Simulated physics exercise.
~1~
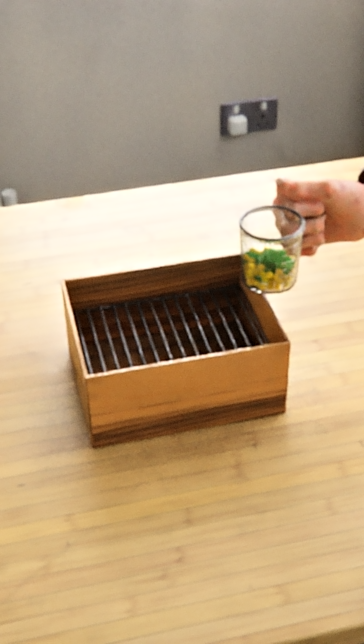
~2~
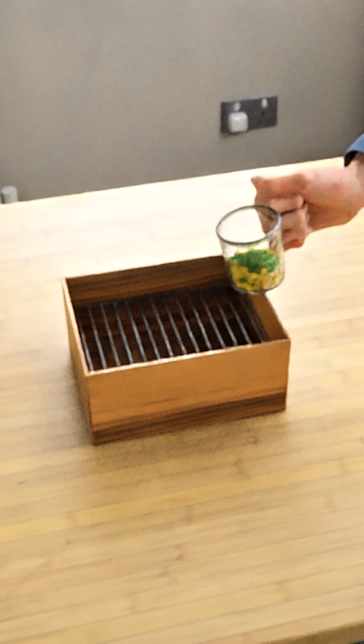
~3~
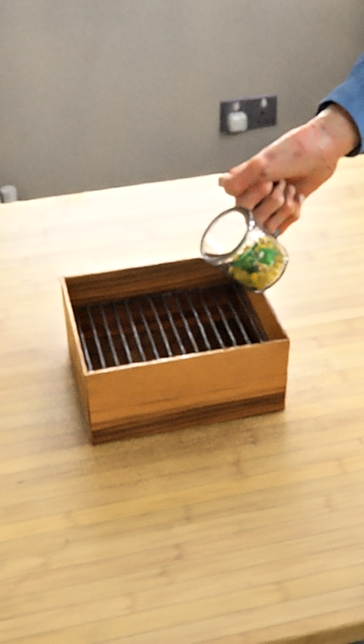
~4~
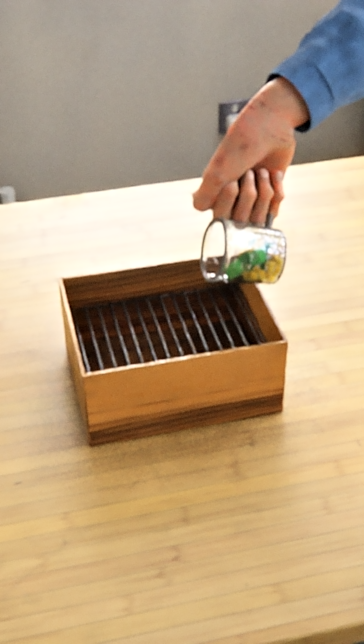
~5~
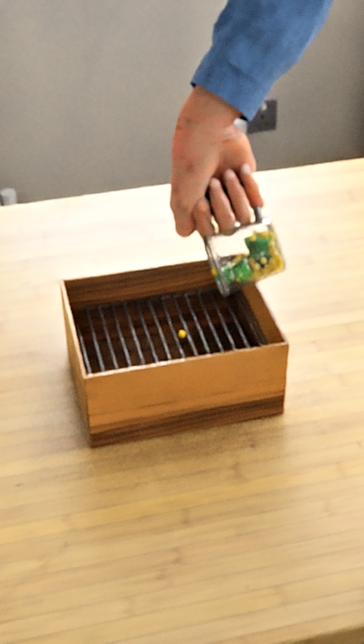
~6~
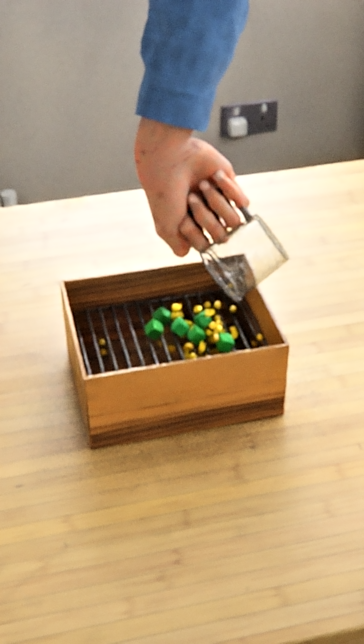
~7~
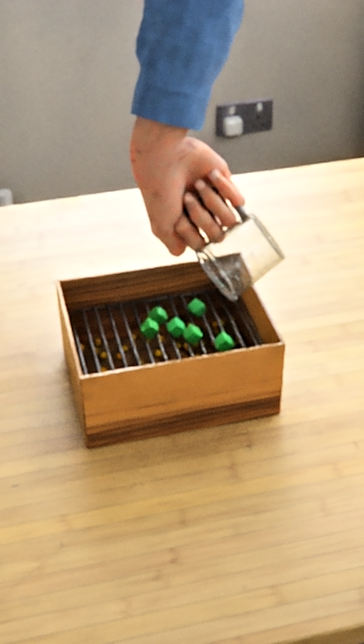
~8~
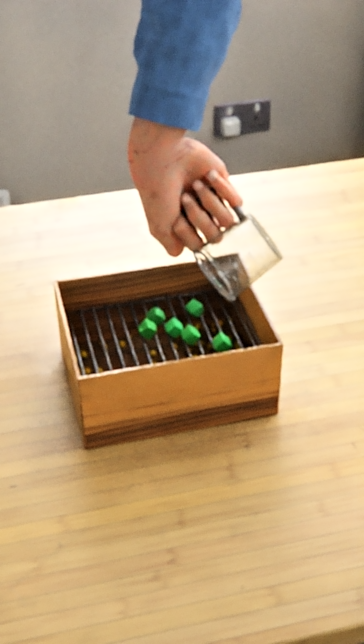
A hand in a blue sleeve holds a clear glass cup of green and yellow pieces over the right side of an open wooden box, on a pale wooden table before a grey wall with a socket, seen from slightly above by a gently swaying camera. A dark wire rack spans the box. The hand tilts the cup leftward onto its side, and a stray yellow piece falls first. As the cup turns upside down, the rest tumble out onto the rack. The small yellow pieces drop through the wires, while the larger green ones stay on top beneath the emptied cup.
